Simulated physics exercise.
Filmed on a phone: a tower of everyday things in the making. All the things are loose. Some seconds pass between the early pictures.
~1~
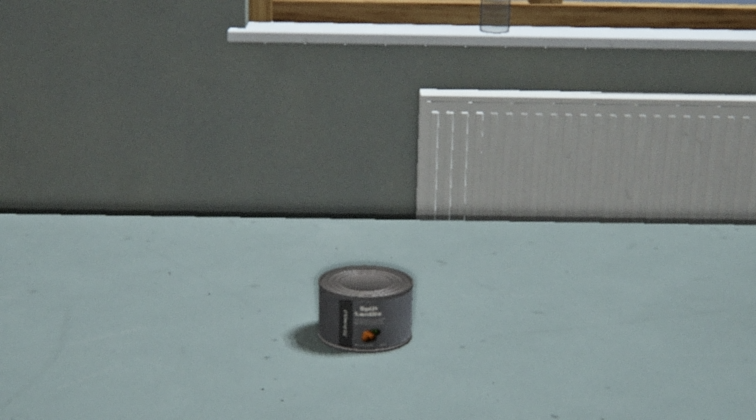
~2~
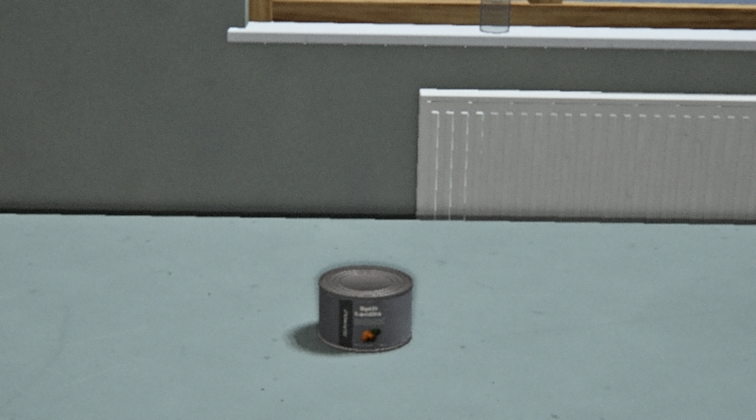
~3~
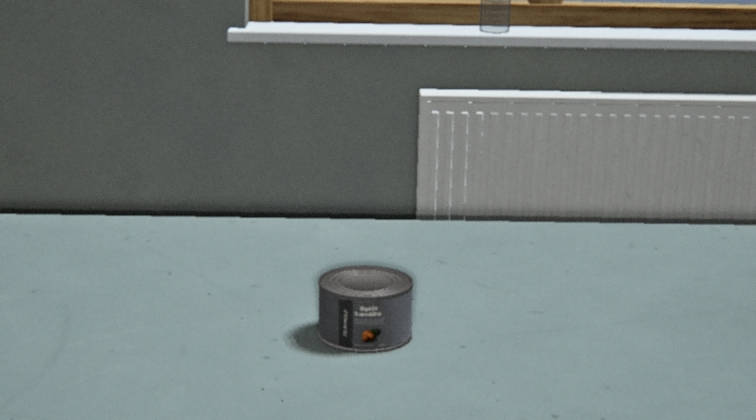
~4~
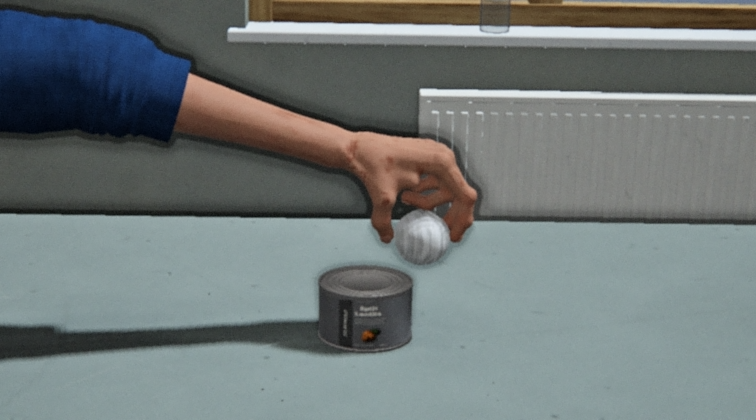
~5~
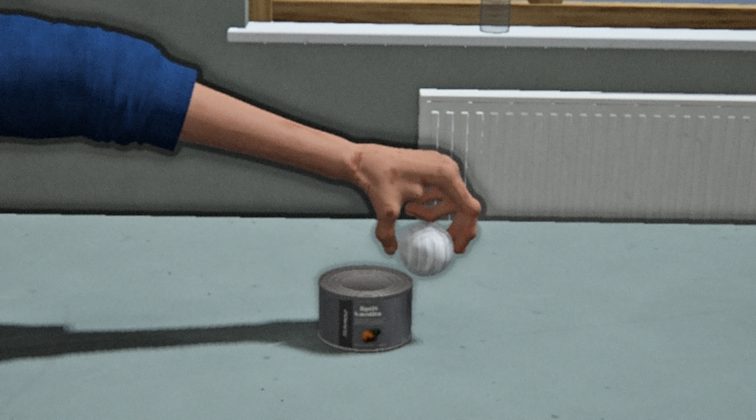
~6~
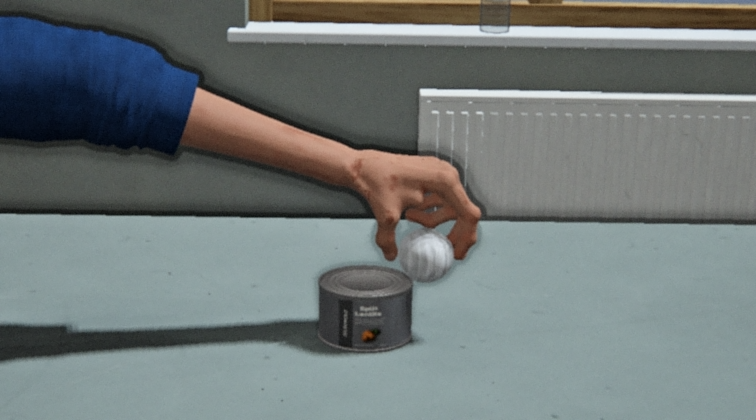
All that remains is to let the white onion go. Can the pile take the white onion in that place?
In the end the pile loses its balance.
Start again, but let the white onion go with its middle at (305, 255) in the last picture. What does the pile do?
Then it comes apart.
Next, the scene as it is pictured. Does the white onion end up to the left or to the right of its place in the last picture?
It goes to the right.
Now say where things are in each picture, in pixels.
In the first frame, the last thing is not in view yet; grey tub (365, 308).
In the second frame, the last thing is not in view yet; grey tub (365, 308).
In the third frame, the last thing is not in view yet; grey tub (365, 308).
In the fourth frame, still above its spot; white onion (422, 237); grey tub (365, 308).
In the fifth frame, still above its spot; white onion (426, 249); grey tub (365, 308).
In the sixth frame, in place under the hand; white onion (426, 255); grey tub (365, 308).
Then, 0.36 s on from there, white onion now fallen.
Then, 0.72 s on from there, nothing new.
In the end, fallen, white onion; grey tub unmoved. At the end, from the last picture's camera, white onion near (466, 311). The pile comes apart.
